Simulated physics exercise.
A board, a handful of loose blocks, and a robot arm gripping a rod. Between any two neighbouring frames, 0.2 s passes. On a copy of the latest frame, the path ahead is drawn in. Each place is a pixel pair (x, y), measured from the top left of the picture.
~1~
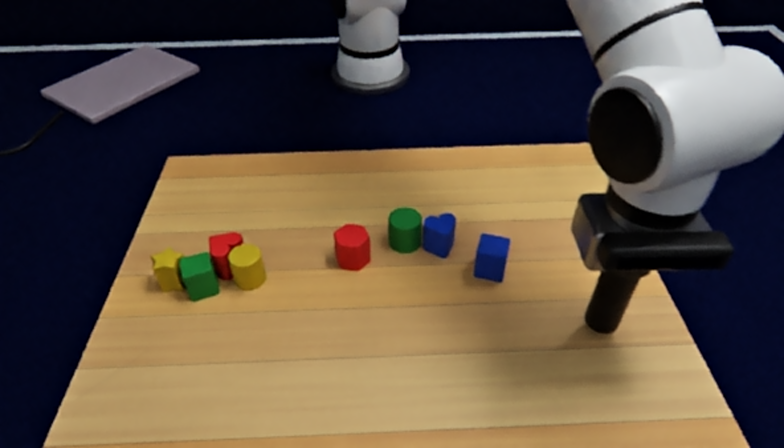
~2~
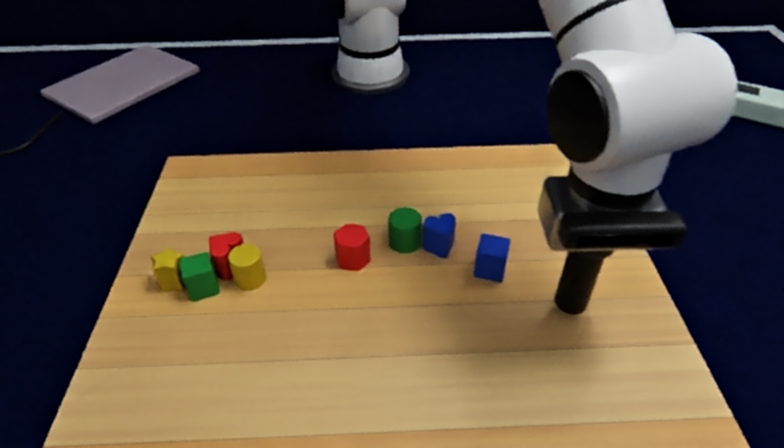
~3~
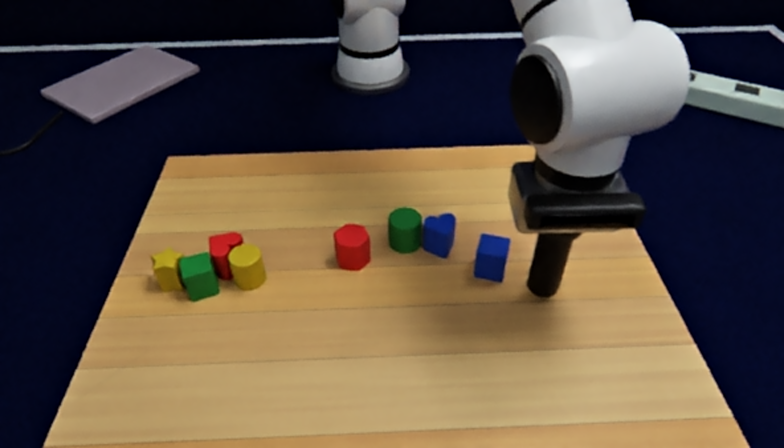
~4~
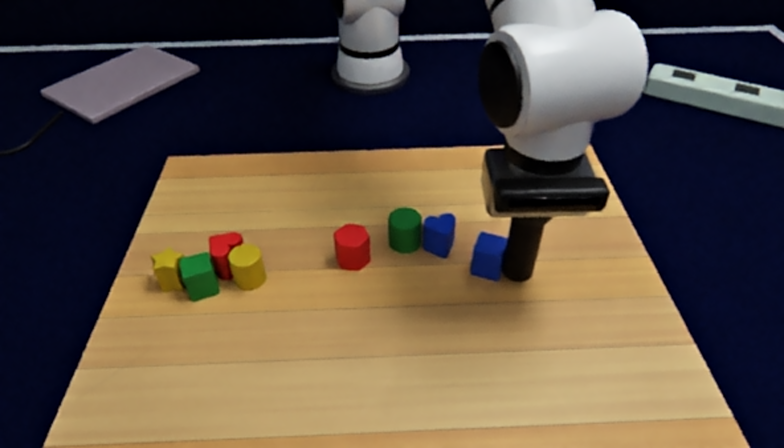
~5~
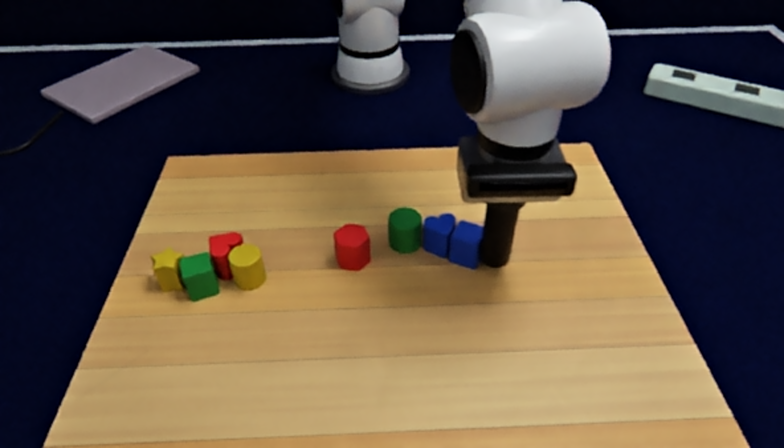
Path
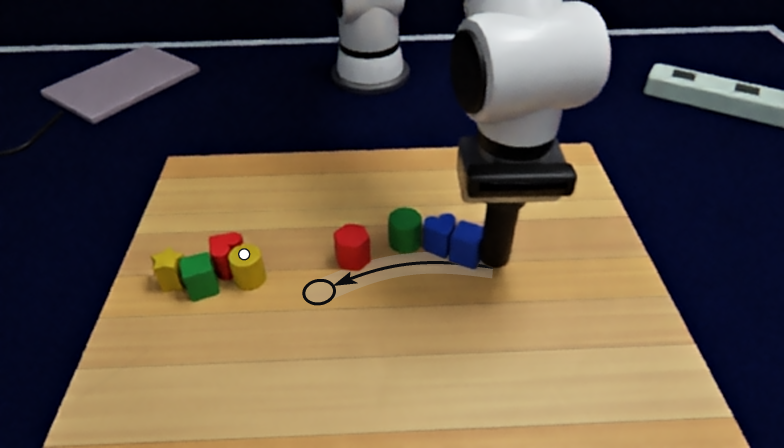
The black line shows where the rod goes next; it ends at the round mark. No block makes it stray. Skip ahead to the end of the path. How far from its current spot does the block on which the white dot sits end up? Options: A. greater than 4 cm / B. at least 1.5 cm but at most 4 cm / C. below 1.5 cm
I'll go with C - below 1.5 cm.
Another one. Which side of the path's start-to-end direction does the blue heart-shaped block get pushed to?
It slides rightward.
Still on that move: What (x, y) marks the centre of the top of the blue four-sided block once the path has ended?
So, by the moment the path ends, you'll find the top centre of the blue four-sided block at (419, 218).
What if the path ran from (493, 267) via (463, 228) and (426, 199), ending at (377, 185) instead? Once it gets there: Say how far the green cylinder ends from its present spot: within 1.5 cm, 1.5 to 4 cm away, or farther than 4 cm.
Between 1.5 and 4 cm.
The line goes from (493, 267) over (433, 263) and (375, 271) to (319, 292); the dot is on the yellow cylinder.
What follows on the original path. One third of the way, rod (432, 253); green cylinder (388, 211); blue heart-shaped block (416, 202), turned 55° clockwise; blue four-sided block (421, 219), turned 55° clockwise.
Two thirds of the way, rod (373, 261); red hexagonal block (347, 233); green cylinder (387, 210); blue heart-shaped block (415, 201), turned 60° clockwise; blue four-sided block (419, 218), turned 60° clockwise.
At the end, rod (318, 282); yellow cylinder unmoved; red hexagonal block (339, 233), turned 20° clockwise; green cylinder (387, 210); blue heart-shaped block (415, 201), turned 60° clockwise; blue four-sided block (419, 218), turned 60° clockwise.
